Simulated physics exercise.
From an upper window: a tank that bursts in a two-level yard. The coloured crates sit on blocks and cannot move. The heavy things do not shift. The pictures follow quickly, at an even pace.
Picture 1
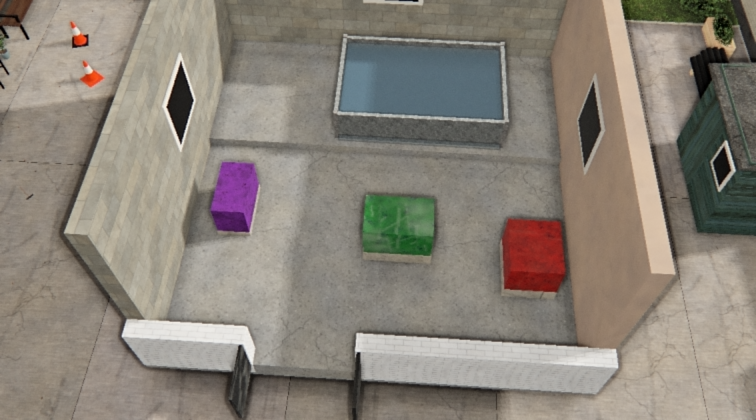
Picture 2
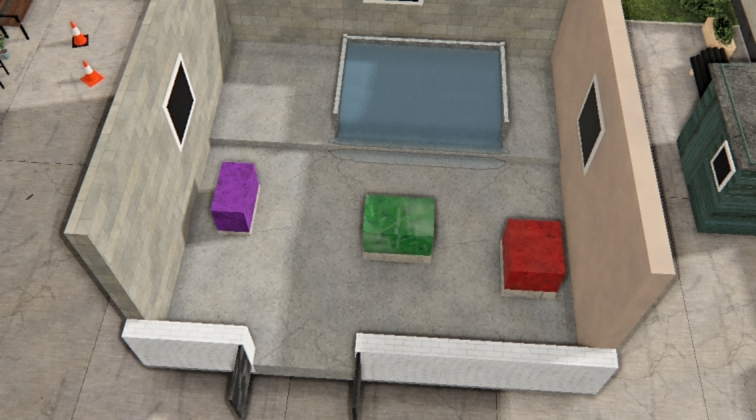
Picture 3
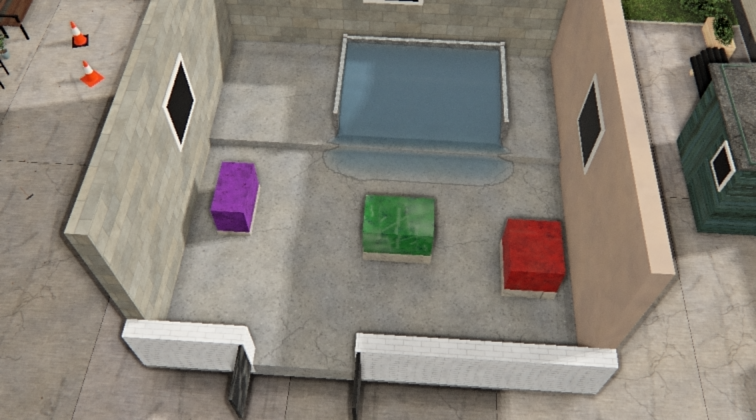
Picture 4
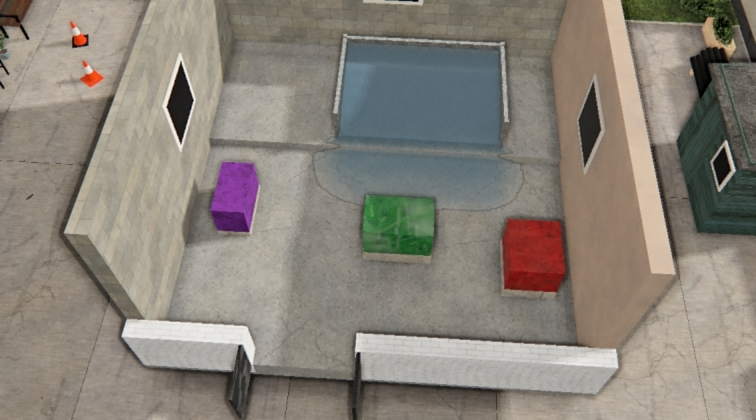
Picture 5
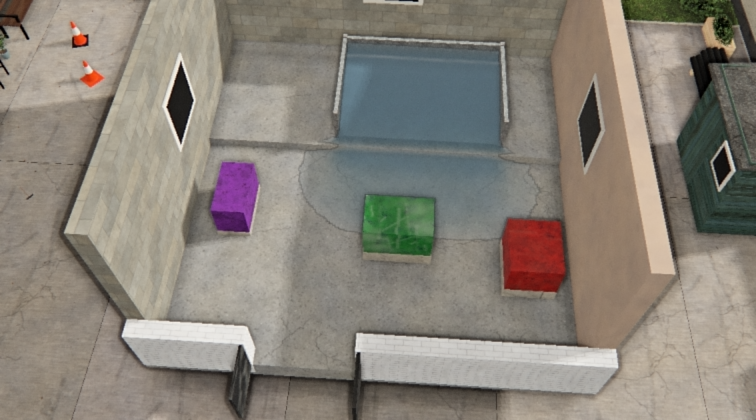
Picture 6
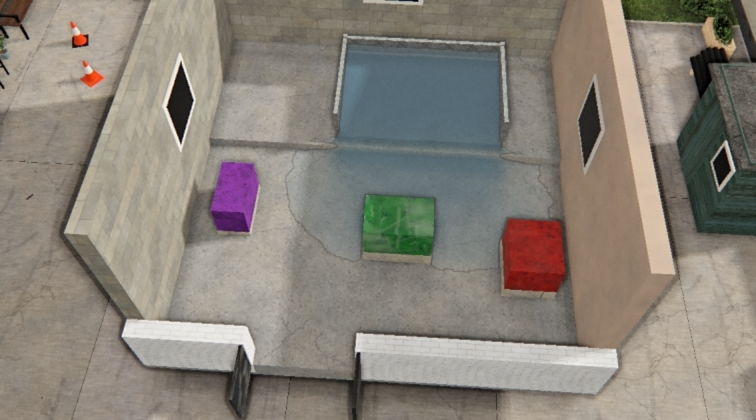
A walled concrete yard on two levels is seen from high above, with a grey stone wall on the left, a pinkish wall on the right and a low white wall in front. A rimmed tank of blue water stands at the back, beyond purple, green and red blocks. The tank's front side gives way, and water spreads forward across the lower floor in a widening, thinning sheet around the green block.
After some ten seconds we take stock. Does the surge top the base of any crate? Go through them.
One by one: The green crate gets wet; the purple crate gets wet; the red crate gets wet.
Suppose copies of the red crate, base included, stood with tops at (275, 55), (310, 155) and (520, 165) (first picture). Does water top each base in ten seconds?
As listed: Escapes it, gets wet, is topped.
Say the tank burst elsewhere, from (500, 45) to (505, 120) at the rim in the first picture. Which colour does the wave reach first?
The crate marked red.
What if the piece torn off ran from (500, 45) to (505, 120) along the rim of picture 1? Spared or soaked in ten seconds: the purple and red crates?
In short: The purple crate is topped, the red crate is topped.
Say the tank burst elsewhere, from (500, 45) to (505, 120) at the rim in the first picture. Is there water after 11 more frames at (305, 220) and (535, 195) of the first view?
In turn: No water, flooded.
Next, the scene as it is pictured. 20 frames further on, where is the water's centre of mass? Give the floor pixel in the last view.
Around (409, 224).
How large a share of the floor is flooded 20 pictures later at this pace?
Some 70 per cent.
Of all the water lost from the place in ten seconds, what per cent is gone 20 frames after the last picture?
Near 25 in a hundred.
A moment on, water covers 45 % of the floor; the green crate water round its plinth, the purple crate water round its plinth, the red crate water round its plinth.
Next, water covers 55 % of the floor; the green crate water round its plinth, the purple crate water round its plinth, the red crate water round its plinth.
Then, water covers 70 % of the floor; the green crate water round its plinth, the purple crate water round its plinth, the red crate water round its plinth.
Later, water covers 75 % of the floor; the green crate water round its plinth, the purple crate water round its plinth, the red crate water round its plinth.
In the end, water covers 75 % of the floor; the green crate was topped, the purple crate was topped, the red crate was topped.
